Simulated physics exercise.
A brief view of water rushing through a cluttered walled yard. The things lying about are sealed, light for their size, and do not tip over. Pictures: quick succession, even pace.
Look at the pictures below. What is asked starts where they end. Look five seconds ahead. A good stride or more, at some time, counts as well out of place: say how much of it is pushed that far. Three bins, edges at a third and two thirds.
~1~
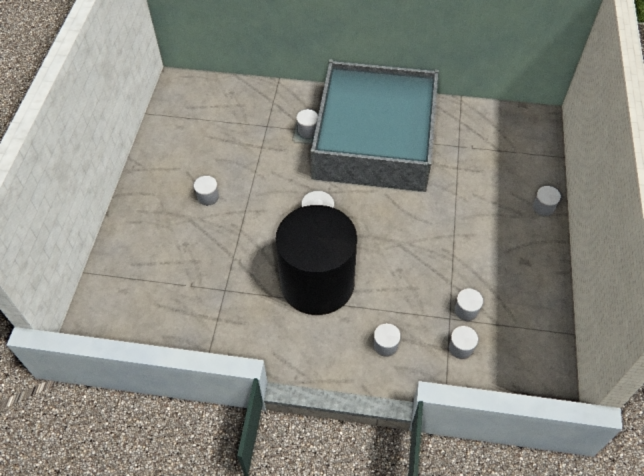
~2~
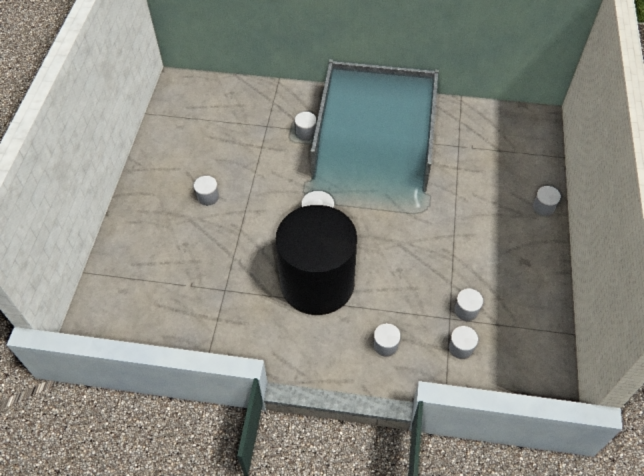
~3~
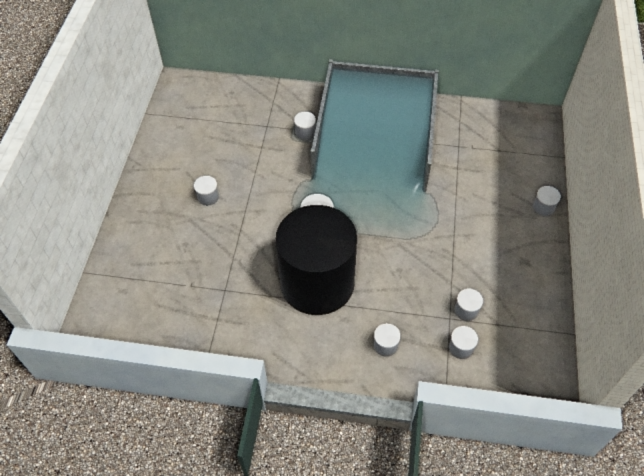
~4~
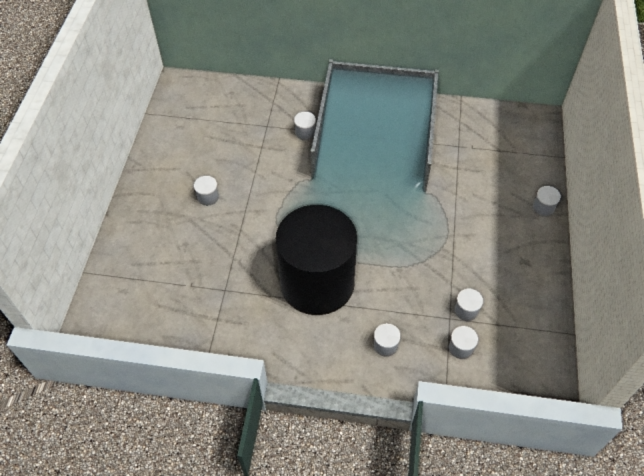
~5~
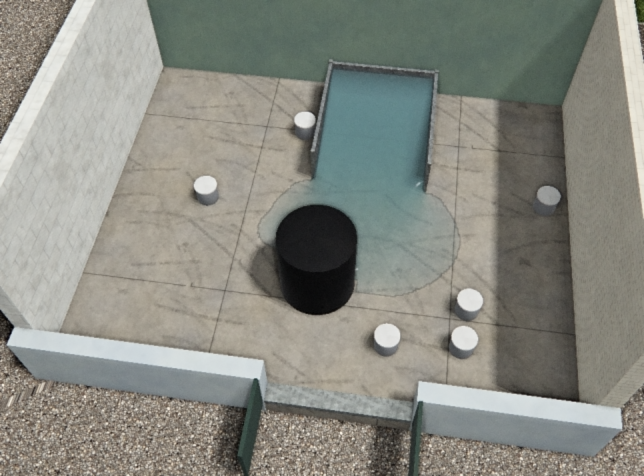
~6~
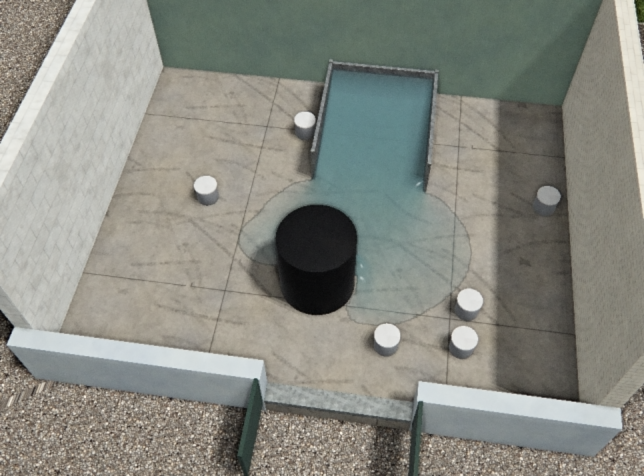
That share hits two thirds or goes past it.
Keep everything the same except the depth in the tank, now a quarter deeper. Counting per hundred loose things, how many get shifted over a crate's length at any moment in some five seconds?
70 per cent or so.
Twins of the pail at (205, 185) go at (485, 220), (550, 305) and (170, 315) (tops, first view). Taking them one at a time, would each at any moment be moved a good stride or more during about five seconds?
In order: Hardly budges, shoved clear, then shoved clear.
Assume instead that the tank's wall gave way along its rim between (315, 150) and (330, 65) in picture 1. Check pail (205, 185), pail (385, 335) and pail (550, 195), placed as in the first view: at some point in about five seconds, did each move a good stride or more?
Lab note - in sequence: Travelled far enough; did not travel far; did not travel far.
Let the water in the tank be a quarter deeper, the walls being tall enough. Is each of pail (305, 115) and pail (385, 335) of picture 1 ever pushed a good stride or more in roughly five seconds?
Each in sequence - never got there, carried at least that far.
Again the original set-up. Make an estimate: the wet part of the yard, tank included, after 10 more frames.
Something like 55 in a hundred.
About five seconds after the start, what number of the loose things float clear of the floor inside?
I get 2.
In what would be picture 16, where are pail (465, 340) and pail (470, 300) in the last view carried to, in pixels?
I'd guess close to (535, 387) and close to (539, 363).
A moment on, 1 of 7 are well off their spots; 1 afloat.
Next, 4 of 7 are well off their spots; 2 afloat.
Later, 4 of 7 are well off their spots; 3 afloat.
In the end, 5 of 7 are well off their spots, and 5 have been at some point; 2 afloat.
